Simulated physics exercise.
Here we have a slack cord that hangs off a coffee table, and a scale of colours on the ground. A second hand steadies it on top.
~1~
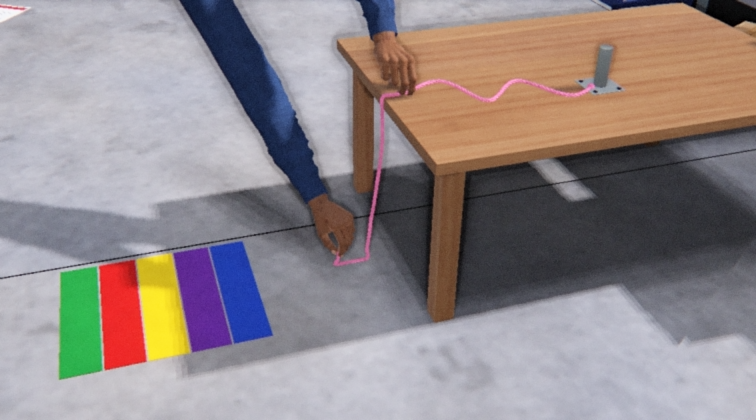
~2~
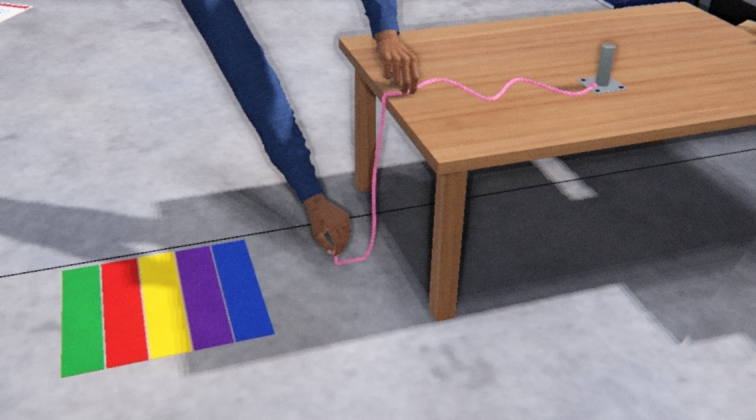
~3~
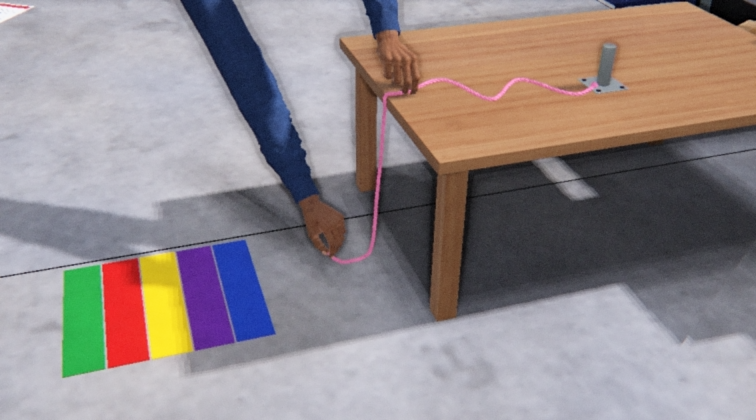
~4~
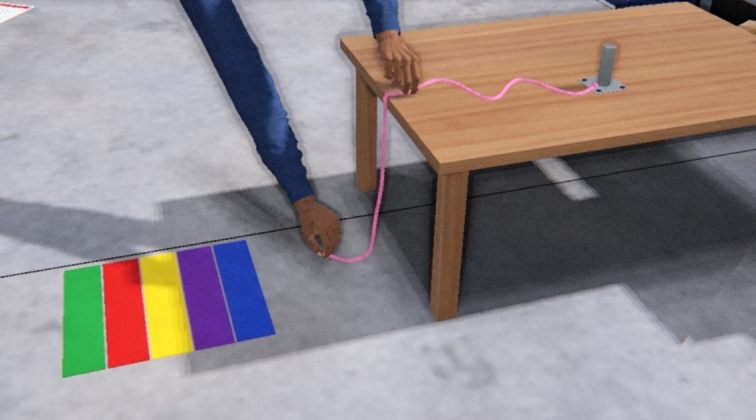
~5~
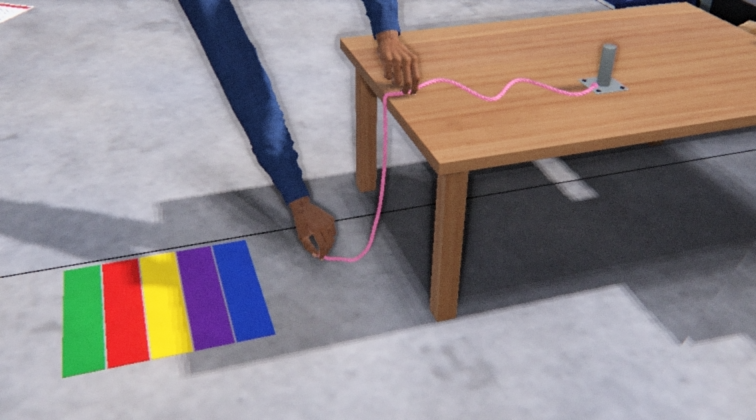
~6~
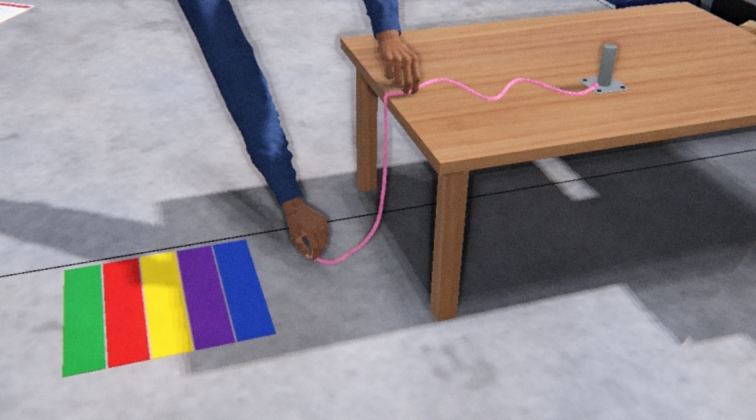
At the start, a pink cord runs from a post on a wooden table over its edge, one hand resting there and another holding the low end near a striped colour mat. The lower hand then moves slightly left toward the blue stripe, drawing the hanging cord into a smoother curve.
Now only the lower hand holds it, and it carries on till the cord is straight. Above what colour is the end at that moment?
Over red.
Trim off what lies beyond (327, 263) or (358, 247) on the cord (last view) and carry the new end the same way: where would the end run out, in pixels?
In that order: (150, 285) and (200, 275).
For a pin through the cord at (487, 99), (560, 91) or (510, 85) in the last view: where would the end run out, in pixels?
In that order: (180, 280), (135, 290) and (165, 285).
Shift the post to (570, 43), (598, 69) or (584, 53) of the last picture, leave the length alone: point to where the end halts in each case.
About (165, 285), (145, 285) and (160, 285).
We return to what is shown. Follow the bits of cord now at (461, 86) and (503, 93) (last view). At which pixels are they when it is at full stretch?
At (402, 100), then (464, 95).
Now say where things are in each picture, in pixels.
End (338, 253); blue (248, 320); purple (208, 328); yellow (166, 336); red (124, 345); green (80, 354), in the first frame.
End (334, 252); cord through (569, 94) (505, 88) (456, 84) (392, 95) (375, 171) (373, 237), in the second frame.
End (329, 253), in the third frame.
End (324, 254); cord through (570, 94) (507, 88) (457, 84) (393, 95) (383, 171) (373, 237), in the fourth frame.
End (319, 255), in the fifth frame.
End (312, 256); cord through (571, 94) (507, 88) (457, 84) (393, 94) (385, 170) (369, 237), in the sixth frame.
Soon after, end near (203, 276); over purple.
Then, end near (154, 285); over yellow.
At full stretch, end near (124, 290); over red. The end stops over the red strip.
